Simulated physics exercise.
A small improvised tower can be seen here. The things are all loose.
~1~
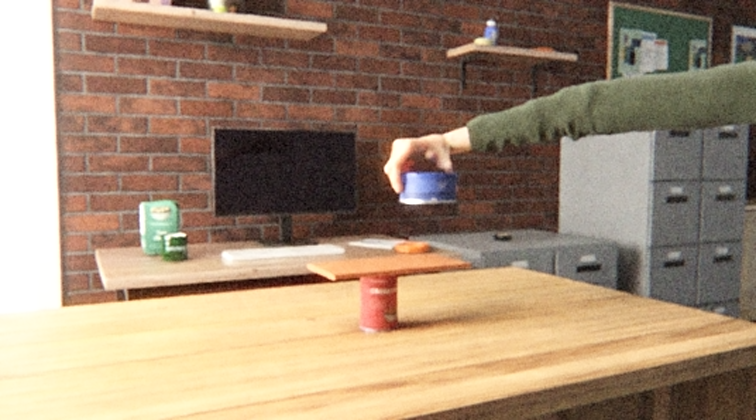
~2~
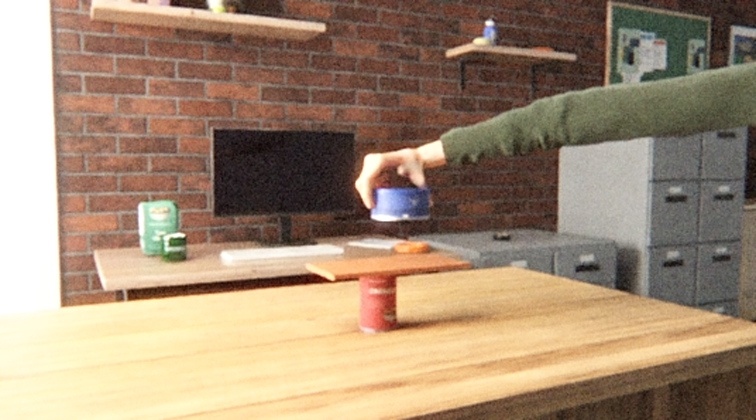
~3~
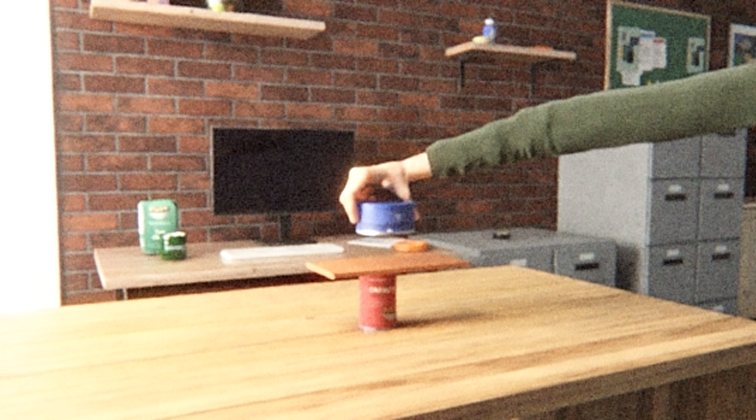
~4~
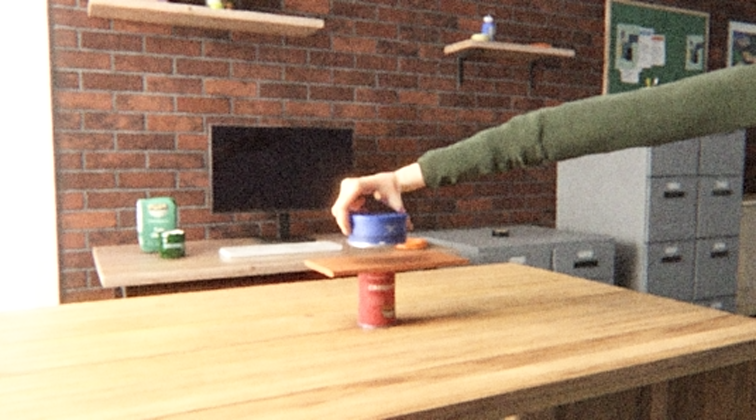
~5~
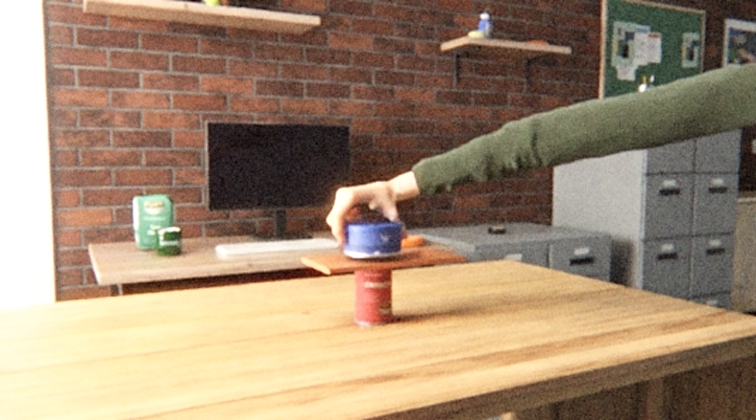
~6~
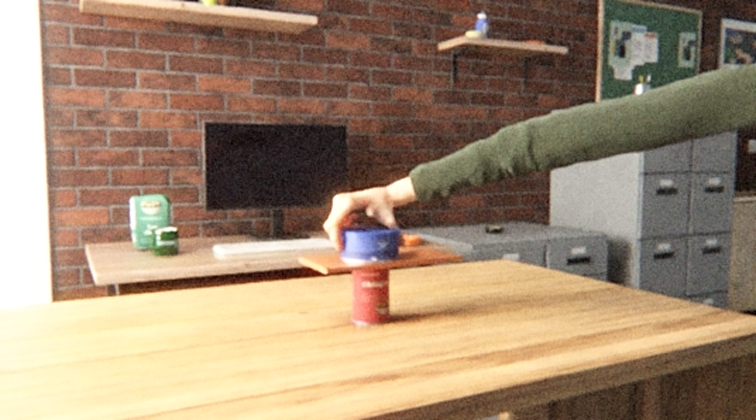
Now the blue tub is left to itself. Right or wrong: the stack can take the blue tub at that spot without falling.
Right.
Then, 0.60 s after the last picture, nothing has stirred.
Then, 1.30 s after the last picture, blue tub resting near (370, 244).
At rest, all 3 in place. Seen from the same camera at the end, blue tub near (370, 244). The stack holds.
